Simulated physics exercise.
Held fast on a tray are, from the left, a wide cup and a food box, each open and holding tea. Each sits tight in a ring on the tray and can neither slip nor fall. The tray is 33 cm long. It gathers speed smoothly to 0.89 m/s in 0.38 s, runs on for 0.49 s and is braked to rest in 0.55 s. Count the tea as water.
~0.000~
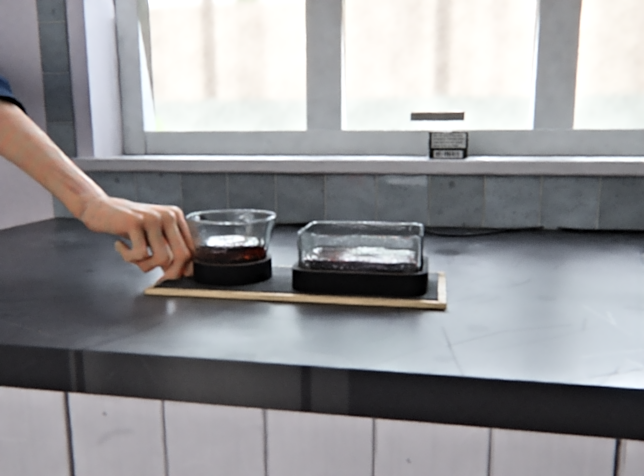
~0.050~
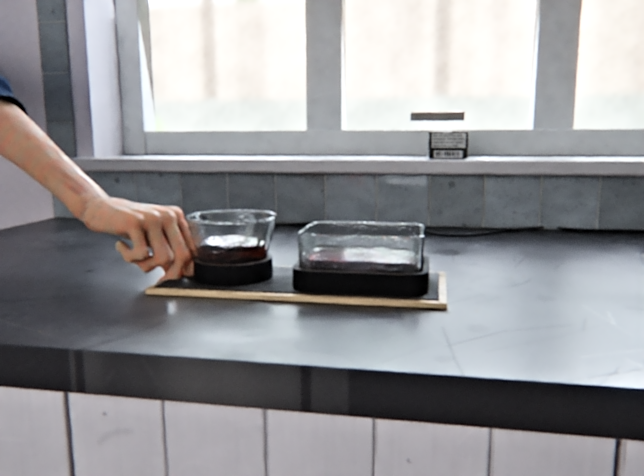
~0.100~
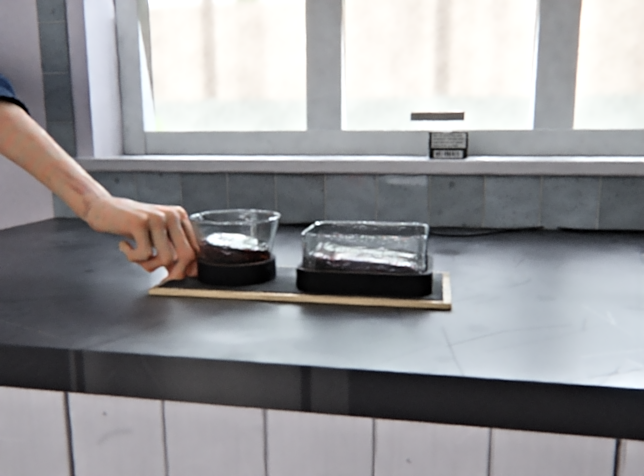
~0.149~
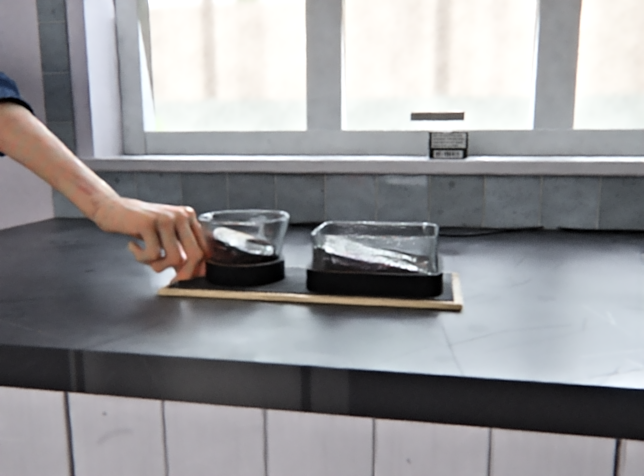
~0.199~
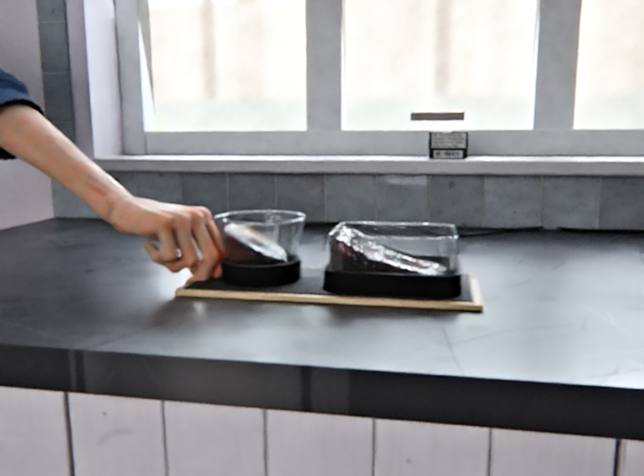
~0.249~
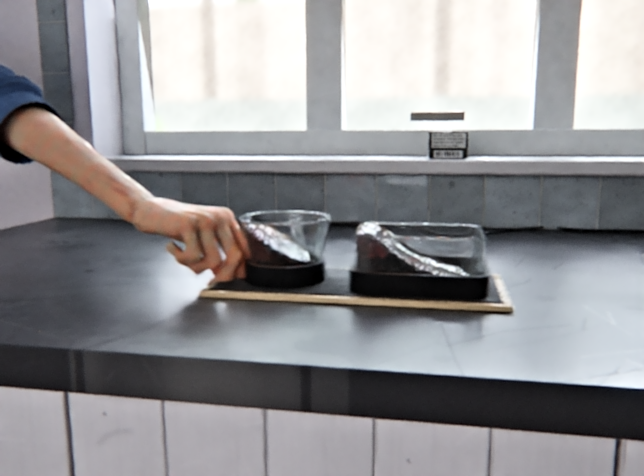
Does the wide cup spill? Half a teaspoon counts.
It keeps it all.
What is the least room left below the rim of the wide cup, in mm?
About 6 mm.
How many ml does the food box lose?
Close to 20 ml.
After 0.60 s the tray moves at 0.89 m/s; losses from the left are 0, 11 ml.
After 0.96 s the tray moves at 0.84 m/s; losses from the left are 0, 12 ml.
After 1.31 s the tray moves at 0.08 m/s; losses from the left are 0, 22 ml.
After 1.67 s the tray moves at 0.00 m/s; losses from the left are 0, 22 ml.
In the end losses from the left are 0, 22 ml.
